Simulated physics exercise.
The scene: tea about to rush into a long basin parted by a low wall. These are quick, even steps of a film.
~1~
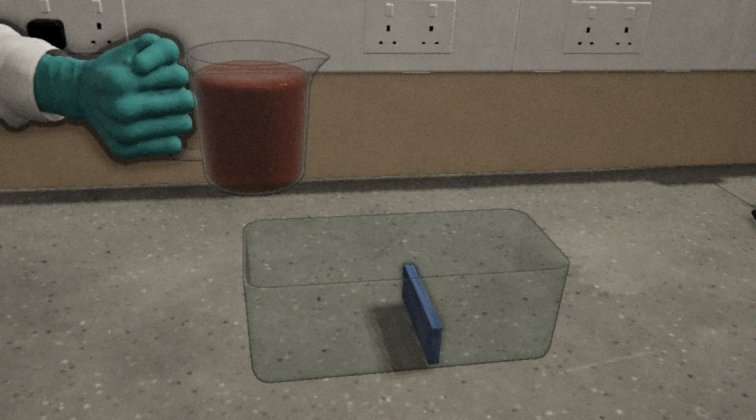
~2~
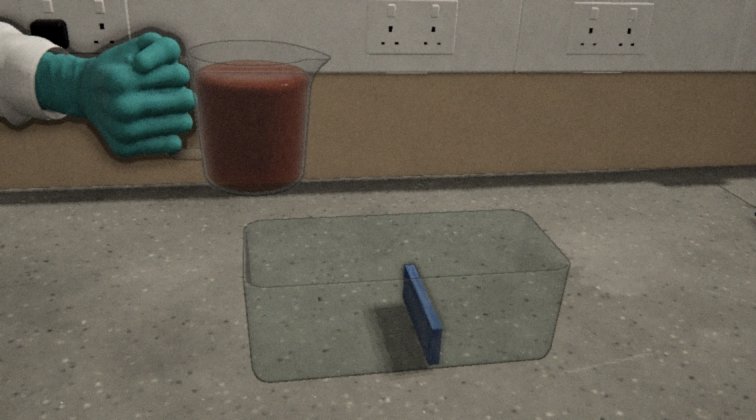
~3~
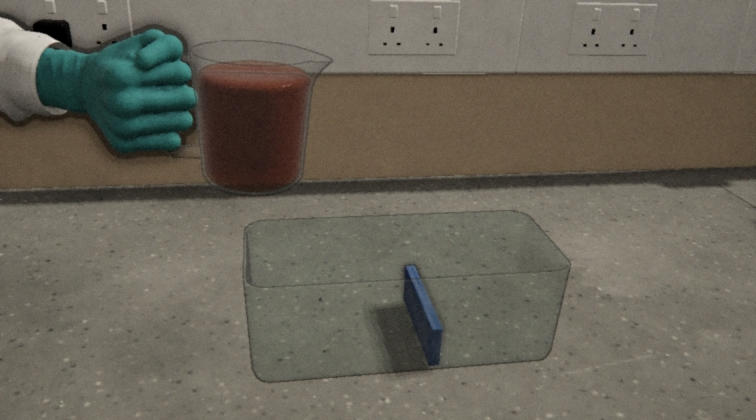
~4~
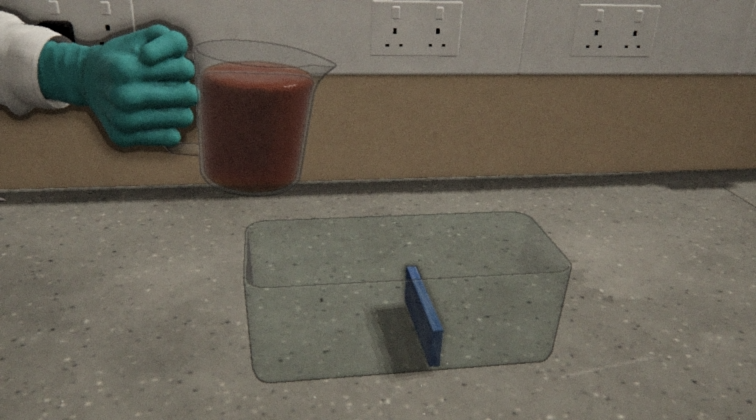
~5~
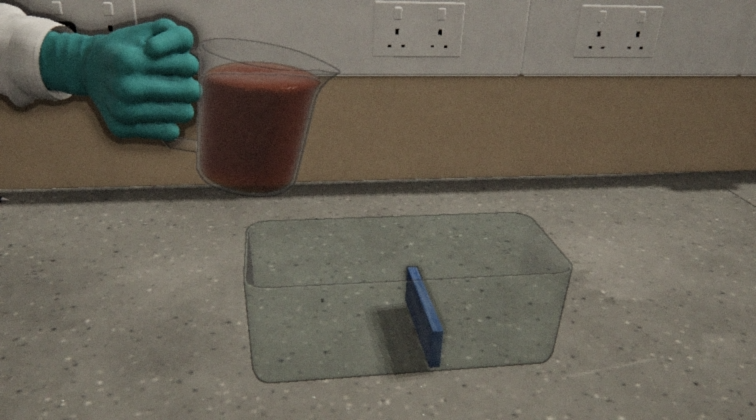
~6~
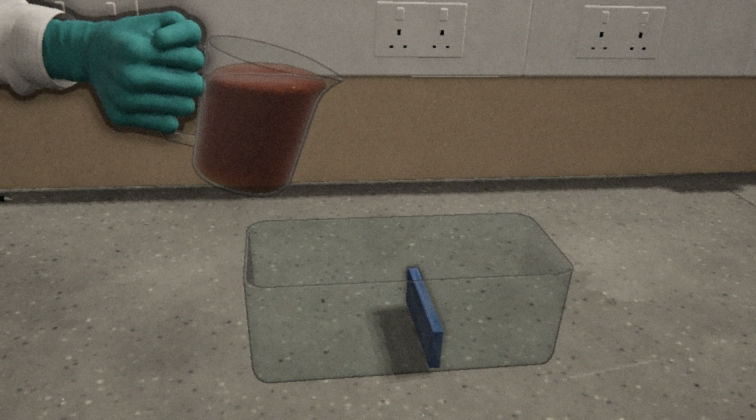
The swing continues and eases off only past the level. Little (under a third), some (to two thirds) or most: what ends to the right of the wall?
In the end not even a third is right of the wall.
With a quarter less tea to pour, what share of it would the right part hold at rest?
Near 5 %.
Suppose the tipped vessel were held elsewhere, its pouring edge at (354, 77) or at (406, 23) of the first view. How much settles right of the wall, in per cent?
The first gives 20 %, the second 90 %.
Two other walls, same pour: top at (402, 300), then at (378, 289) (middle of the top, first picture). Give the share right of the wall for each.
In turn 30 and 65 in a hundred.
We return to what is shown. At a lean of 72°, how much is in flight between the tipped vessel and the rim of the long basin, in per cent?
It comes to 20 per cent or so.
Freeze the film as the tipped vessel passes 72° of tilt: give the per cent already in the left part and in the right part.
Left about 10, right about 0.
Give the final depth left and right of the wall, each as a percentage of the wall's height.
The left part 60 per cent, the right part 0.
A moment on, the tilt is 72° and 73 per cent is still to pour, 8 is left of the wall and 0 right of it.
Next, the tilt is 104° and 19 per cent is still to pour, 61 is left of the wall and 2 right of it.
Then the tilt is 108° and 1 per cent is still to pour, 89 is left of the wall and 5 right of it.
Later the tilt is 108° and 0 per cent is still to pour, 91 is left of the wall and 5 right of it.
At rest 91 per cent lies left of the wall, 5 right of it and 4 outside.
